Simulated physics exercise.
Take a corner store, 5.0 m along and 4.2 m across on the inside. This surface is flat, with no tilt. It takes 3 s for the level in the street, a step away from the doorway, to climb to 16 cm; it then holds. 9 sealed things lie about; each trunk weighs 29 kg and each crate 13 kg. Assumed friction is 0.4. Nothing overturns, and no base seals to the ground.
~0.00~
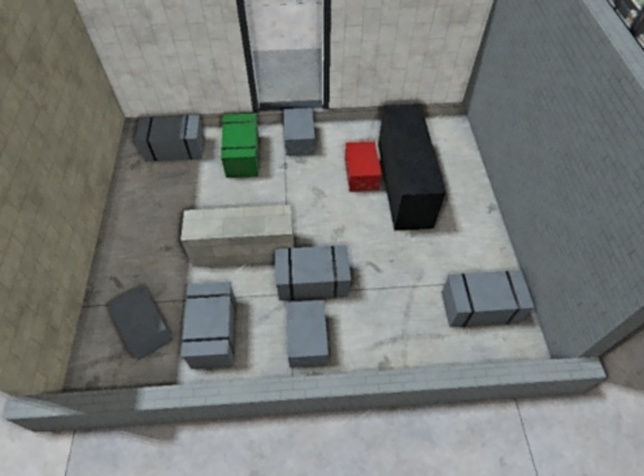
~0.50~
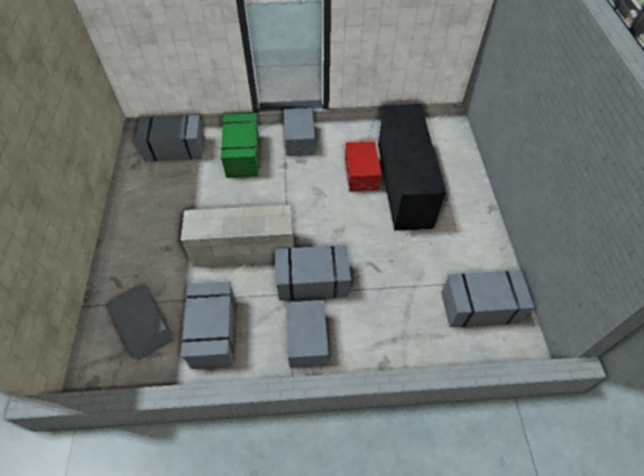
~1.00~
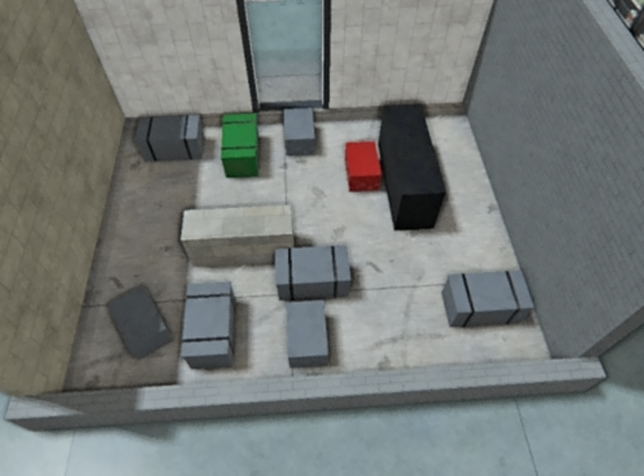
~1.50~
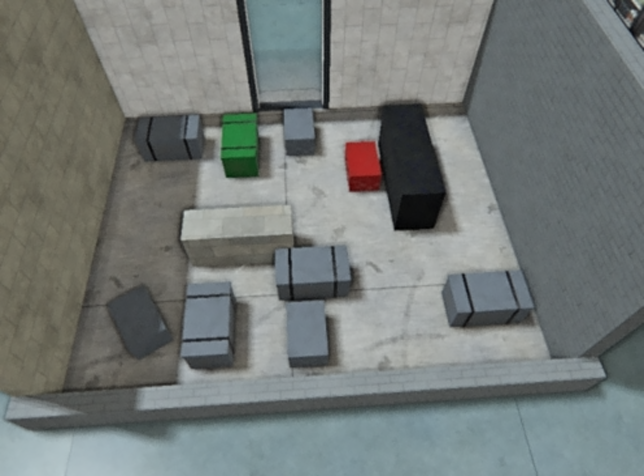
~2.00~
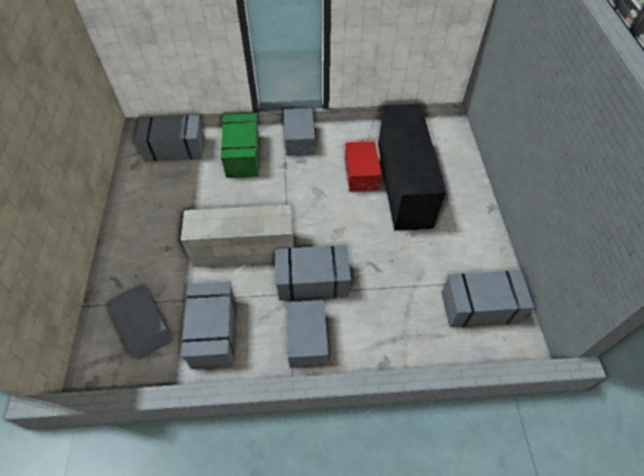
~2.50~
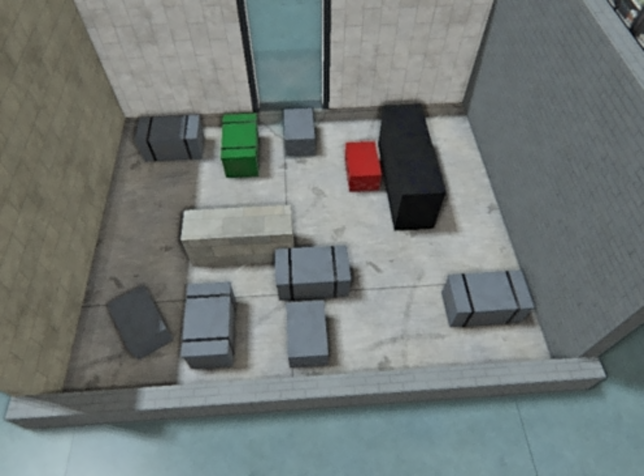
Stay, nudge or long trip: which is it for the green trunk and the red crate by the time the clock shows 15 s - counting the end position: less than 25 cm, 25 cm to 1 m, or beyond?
The green trunk remains where it was; the red crate goes a long way.
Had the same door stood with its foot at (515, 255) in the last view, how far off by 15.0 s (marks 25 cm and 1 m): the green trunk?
As for the green trunk, it keeps its spot.
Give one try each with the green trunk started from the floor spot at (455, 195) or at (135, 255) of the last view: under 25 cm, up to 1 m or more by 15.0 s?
So, one try each: It sits almost still the first time and sits almost still the second.
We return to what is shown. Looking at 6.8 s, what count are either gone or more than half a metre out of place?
The count is 2.
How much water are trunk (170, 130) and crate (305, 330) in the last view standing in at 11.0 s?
First roughly 4 cm, second roughly 2 cm.
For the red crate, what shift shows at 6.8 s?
Some 140 cm from the start.
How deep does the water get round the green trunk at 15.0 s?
Depth: About 7 cm.
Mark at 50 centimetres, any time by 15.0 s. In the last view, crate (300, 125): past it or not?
The answer here is bigger.
After 3.5 s the green trunk is near (239, 135), 0.0 m from its start, aground; the red crate is near (363, 158), 0.0 m from its start, aground; 0 afloat.
After 6.8 s the green trunk is near (238, 135), 0.0 m from its start, aground; the red crate is near (398, 243), 1.4 m from its start, aground; 1 afloat.
After 11.0 s the green trunk is near (238, 135), 0.0 m from its start, aground; the red crate is near (419, 271), 1.8 m from its start, aground; 0 afloat.
After 15.0 s the green trunk is near (238, 135), 0.0 m from its start, aground; the red crate is near (418, 275), 1.8 m from its start, afloat; 2 afloat.
